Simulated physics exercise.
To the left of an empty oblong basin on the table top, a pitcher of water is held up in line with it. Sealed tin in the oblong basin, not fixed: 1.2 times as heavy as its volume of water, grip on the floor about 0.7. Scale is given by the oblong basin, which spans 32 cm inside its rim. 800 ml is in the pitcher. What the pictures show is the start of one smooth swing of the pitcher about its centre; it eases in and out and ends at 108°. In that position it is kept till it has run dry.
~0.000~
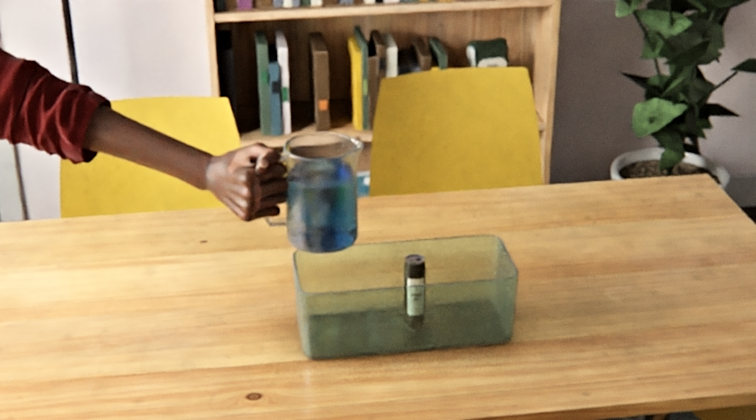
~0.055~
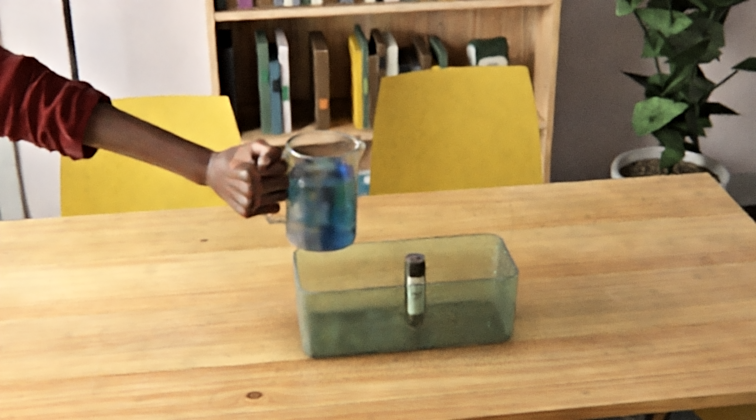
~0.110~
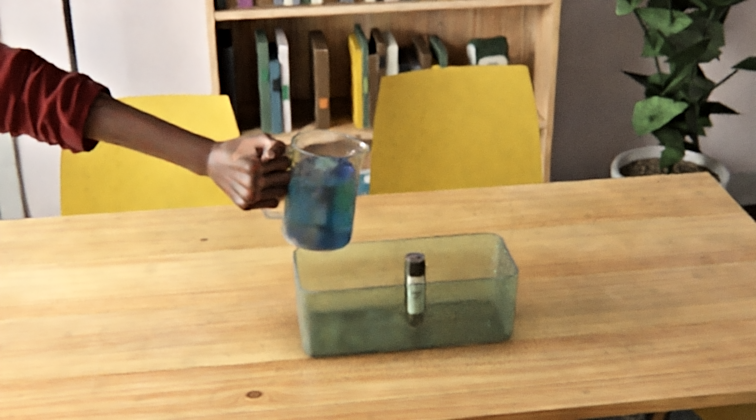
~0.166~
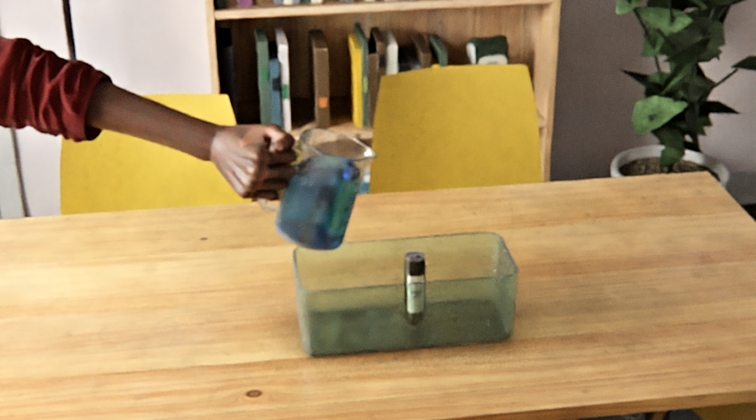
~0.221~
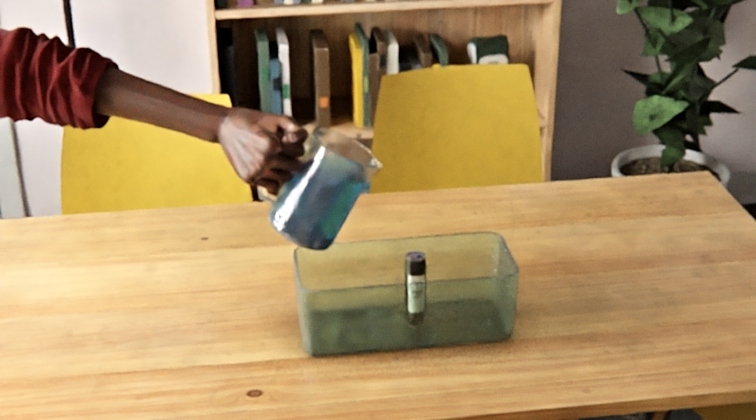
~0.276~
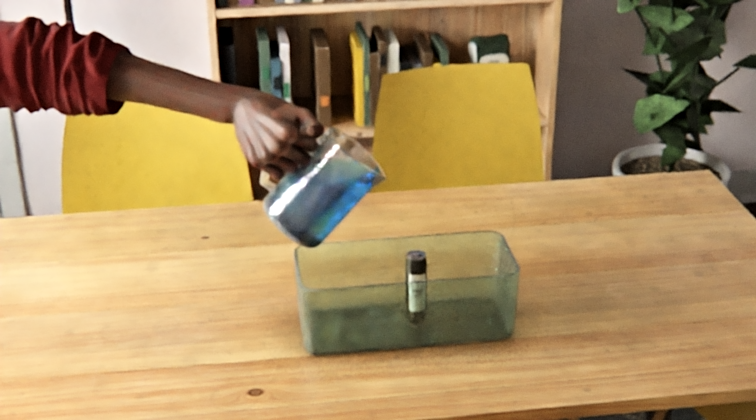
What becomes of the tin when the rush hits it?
Bet it can't stay vertical.
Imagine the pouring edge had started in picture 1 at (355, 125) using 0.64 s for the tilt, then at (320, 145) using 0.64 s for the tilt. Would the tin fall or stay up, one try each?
The tin overturns the first time and stays vertical the second time.
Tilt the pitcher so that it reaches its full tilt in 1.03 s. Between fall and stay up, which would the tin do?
So the tin will tip over.
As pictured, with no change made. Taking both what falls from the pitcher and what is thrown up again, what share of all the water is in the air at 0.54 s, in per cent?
Roughly 22 %.
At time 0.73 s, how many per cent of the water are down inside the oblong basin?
I reckon close to 62 per cent.
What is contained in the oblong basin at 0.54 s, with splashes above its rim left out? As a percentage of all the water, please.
I'd estimate some 10 percent of the liquid.
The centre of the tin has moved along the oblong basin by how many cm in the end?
Net tin displacement: Roughly 8.0 cm.
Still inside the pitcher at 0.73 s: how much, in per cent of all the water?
About 22 per cent.
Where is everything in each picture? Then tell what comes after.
In the first frame, it leans 0°; its right rim is at (363, 144); the water meets the walls at (287, 171) and (354, 167); the oblong basin's rim runs from (296, 273) to (509, 256); the tin's top is at (415, 262).
In the second frame, it leans 2°; its right rim is at (365, 144); the water meets the walls at (288, 169) and (355, 166).
In the third frame, it leans 8°; its right rim is at (370, 148); the water meets the walls at (290, 169) and (357, 166).
In the fourth frame, it leans 17°; its right rim is at (376, 154); the water meets the walls at (290, 176) and (361, 166).
In the fifth frame, it leans 29°; its right rim is at (383, 165); the water meets the walls at (285, 185) and (368, 168).
In the sixth frame, it leans 42°; its right rim is at (387, 177); the water meets the walls at (274, 192) and (380, 172).
By 0.54 s the tilt is 101° and 68 per cent is still to pour; the tin stands where it began.
By 0.73 s the tilt is 108° and 23 per cent is still to pour; the tin leans 11°.
By 0.92 s the tilt is 108° and 5 per cent is still to pour; the tin lies on its side.
By 1.14 s the tilt is 108° and 0 per cent is still to pour; the tin lies on its side.
At rest the tin lies on its side.
